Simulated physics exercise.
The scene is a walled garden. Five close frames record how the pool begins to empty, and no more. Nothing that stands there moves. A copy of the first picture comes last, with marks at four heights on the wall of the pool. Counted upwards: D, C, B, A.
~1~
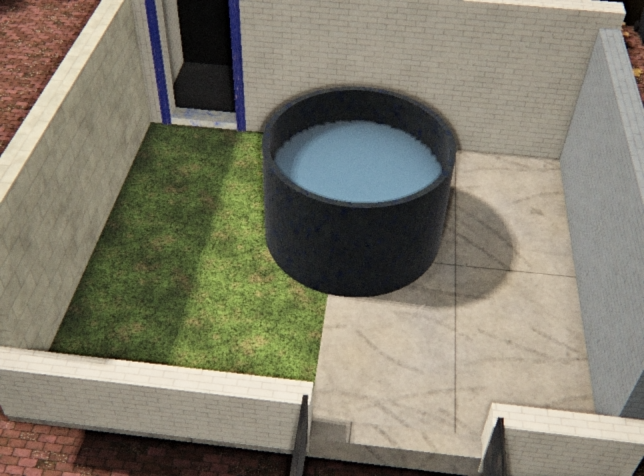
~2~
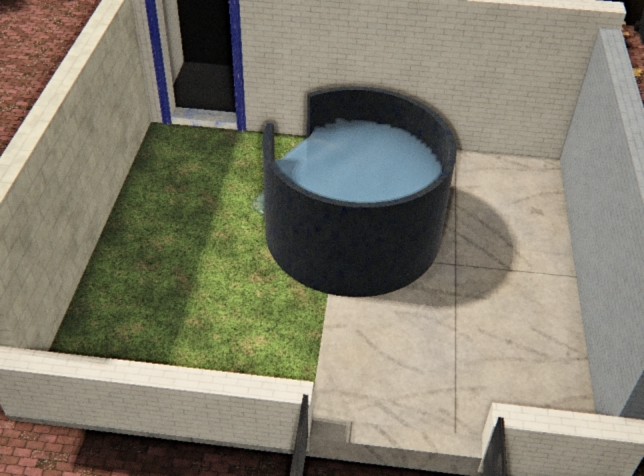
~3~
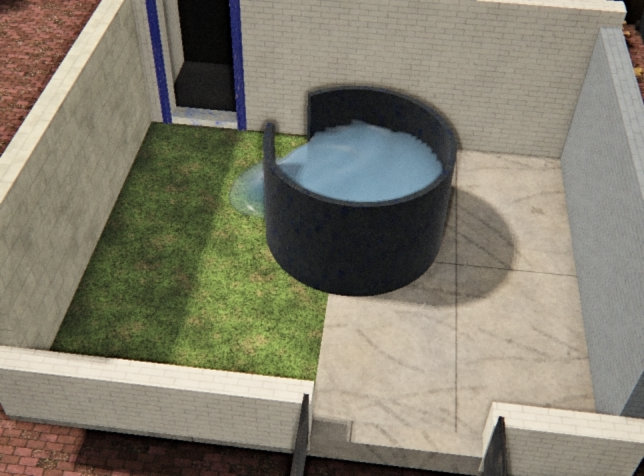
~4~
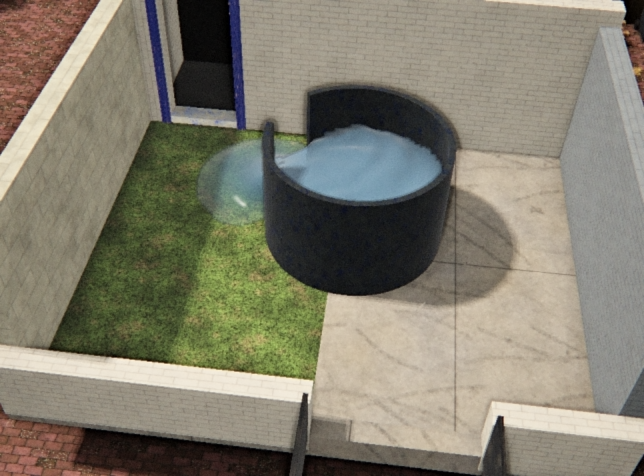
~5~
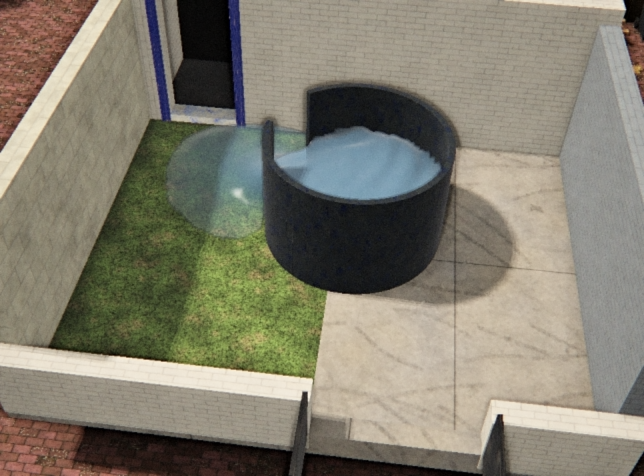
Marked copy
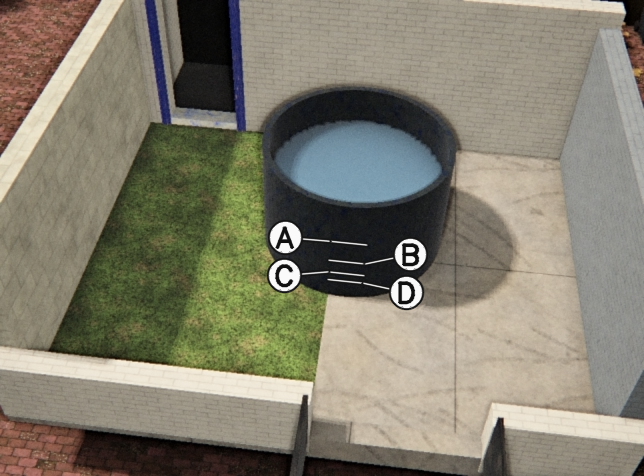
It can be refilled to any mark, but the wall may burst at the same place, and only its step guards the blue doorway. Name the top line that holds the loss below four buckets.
It is C.
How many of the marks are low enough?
Two of them.
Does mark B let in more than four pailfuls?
Yes, that goes wrong.
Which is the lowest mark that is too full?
That is mark B.
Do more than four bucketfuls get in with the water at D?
No, not at all.
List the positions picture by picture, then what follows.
In the first picture, water in the pool at rest, its middle at (357, 172); foot of the blue doorway at (204, 127); open gate at (403, 389).
In the second picture, 1 % of the ground under water, visible out to (263, 197).
In the third picture, 3 % of the ground under water, visible out to (248, 190).
In the fourth picture, 8 % of the ground under water, visible out to (222, 154).
In the fifth picture, 14 % of the ground under water, visible out to (194, 137).
In white, A at (348, 243); B at (346, 262); C at (346, 273); D at (345, 281); from the bottom up D, C, B, A.
With A, dozens of bucketfuls pour in.
With B, about 11 bucketfuls get in.
With C, a bucket or two gets in.
With D, nothing gets over.
